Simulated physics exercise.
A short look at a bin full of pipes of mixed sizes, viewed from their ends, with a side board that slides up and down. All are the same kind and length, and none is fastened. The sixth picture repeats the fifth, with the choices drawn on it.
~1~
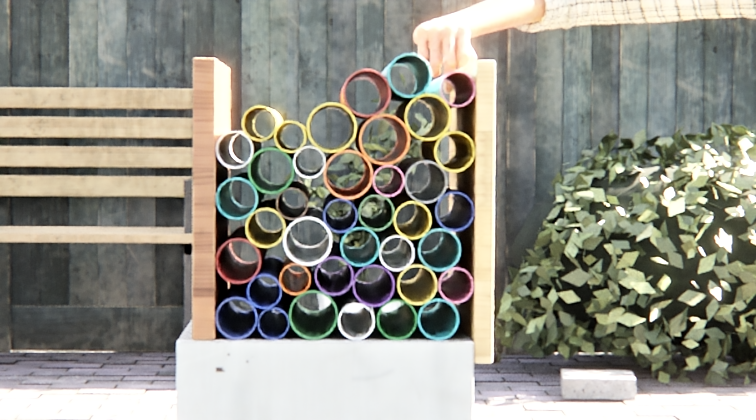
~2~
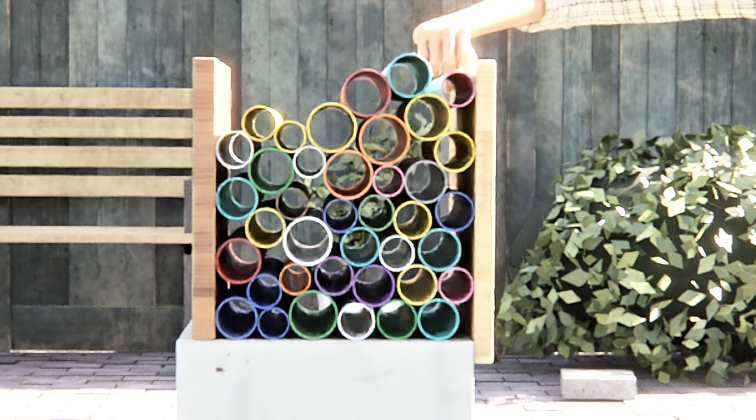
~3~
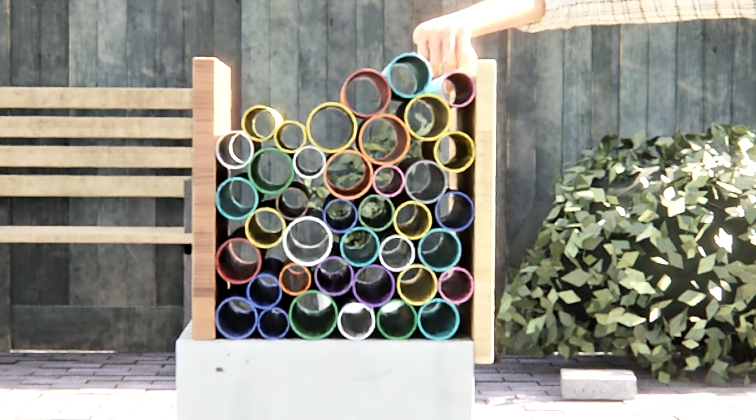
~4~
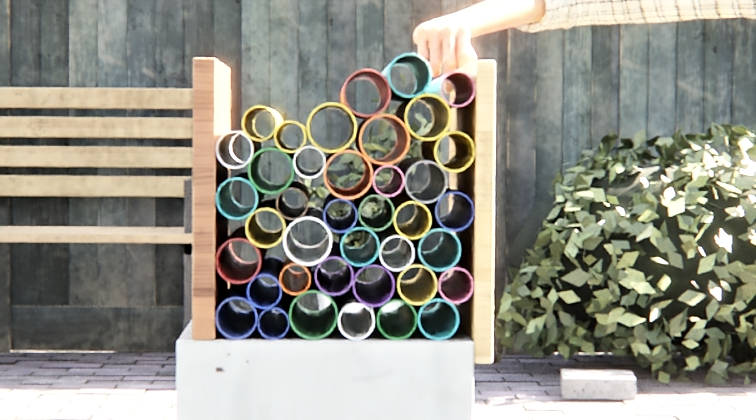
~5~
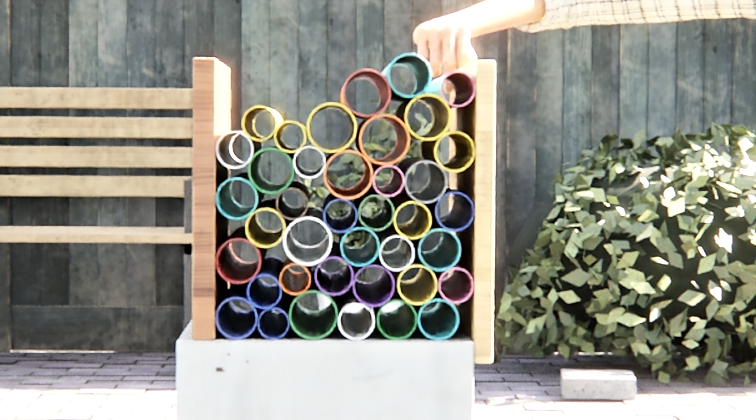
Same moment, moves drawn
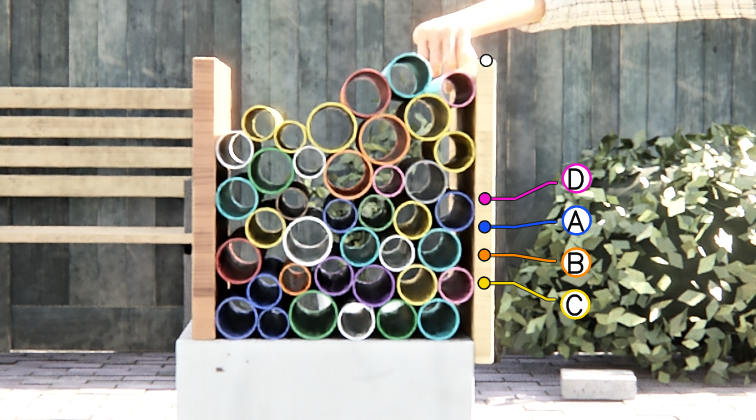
A hand rests still on the upper right of a bin stacked with colourful pipes.
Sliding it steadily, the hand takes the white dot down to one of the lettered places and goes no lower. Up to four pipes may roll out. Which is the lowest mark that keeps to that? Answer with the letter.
No lower than A.
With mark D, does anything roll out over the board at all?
At D: Yes.
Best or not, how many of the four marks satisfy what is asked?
Two of them.
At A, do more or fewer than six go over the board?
It loses fewer than six.
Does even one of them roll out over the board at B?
Yes, at B.
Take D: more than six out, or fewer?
It loses fewer than six.
On the marked copy, A at (485, 227); B at (485, 255); C at (484, 283); D at (485, 199); the white dot at (487, 61).
Following A. Soon after the start, top of the board (475, 135).
Later, top of the board (475, 218).
In the end, top of the board (475, 227), four out over the board.
As for the rest, B more than four out over the board; C more than four out over the board; D four out over the board.
